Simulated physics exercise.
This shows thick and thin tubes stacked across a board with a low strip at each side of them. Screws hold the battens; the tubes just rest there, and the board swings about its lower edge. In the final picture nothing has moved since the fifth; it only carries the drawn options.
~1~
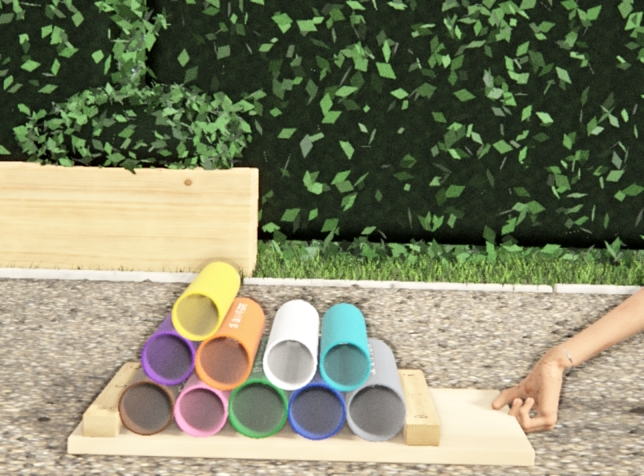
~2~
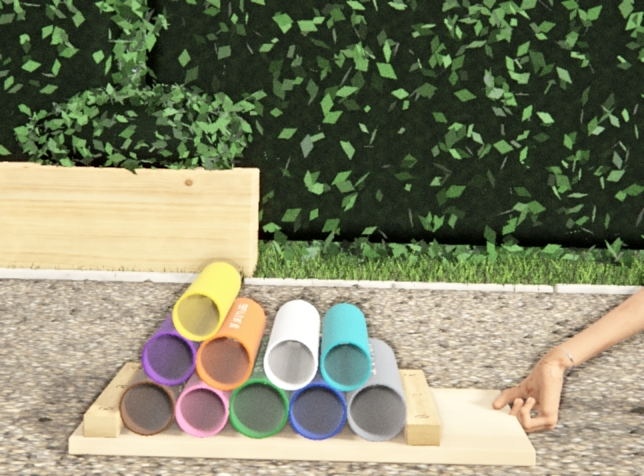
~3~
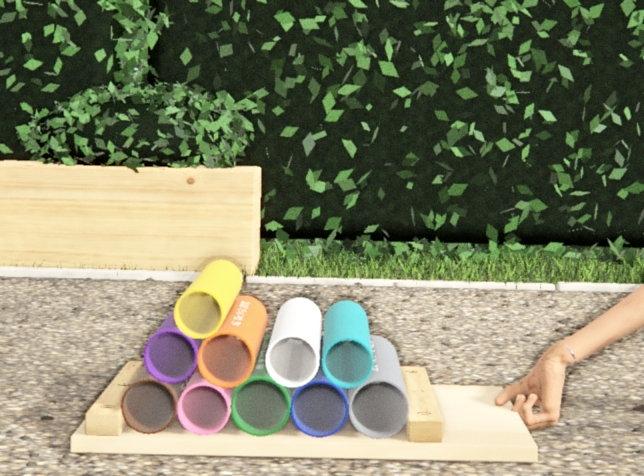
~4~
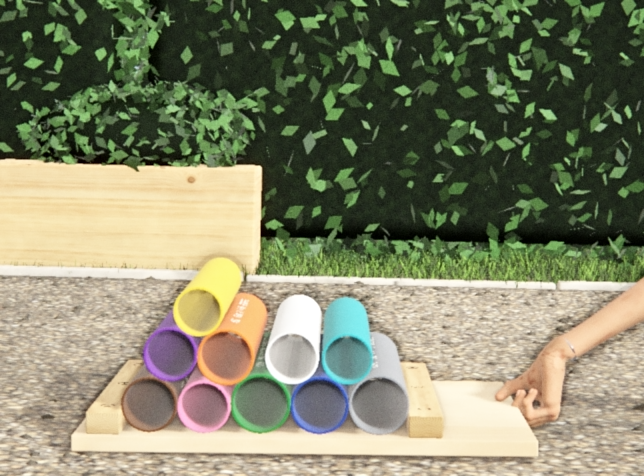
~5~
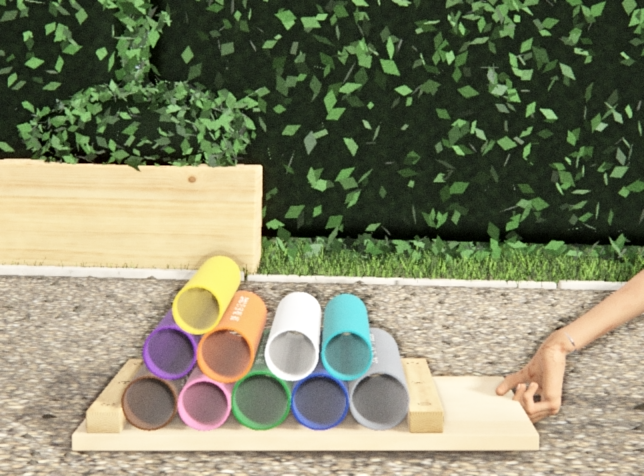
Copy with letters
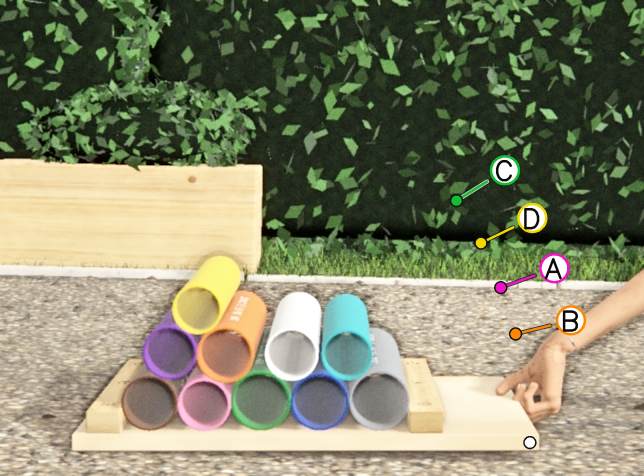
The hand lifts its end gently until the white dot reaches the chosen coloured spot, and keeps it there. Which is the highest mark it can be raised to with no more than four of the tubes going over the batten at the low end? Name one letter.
It can be raised to D.
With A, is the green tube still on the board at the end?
Yes.
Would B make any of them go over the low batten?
No, at B.
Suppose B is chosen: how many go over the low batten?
It comes to none.
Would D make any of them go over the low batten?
Yes.
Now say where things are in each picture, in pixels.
White tube (290, 363); turquoise tube (345, 366); orange tube (223, 362), in the first frame.
Orange tube (224, 362); purple tube (169, 359), in the second frame.
Board (307, 406); brown tube (149, 406), in the third frame.
Board (308, 403); brown tube (149, 404); pink tube (204, 407), in the fourth frame.
Board (308, 400); brown tube (149, 403); pink tube (204, 405), in the fifth frame.
On the copy, A at (501, 288); B at (516, 334); C at (456, 200); D at (481, 243); the white dot at (530, 443).
On D. First, board at 16°.
Then, board at 28°.
Finally, board at 28°, three over the low batten (orange, purple, yellow).
By contrast, A two over the low batten (purple, yellow); B none over the low batten; C five over the low batten.
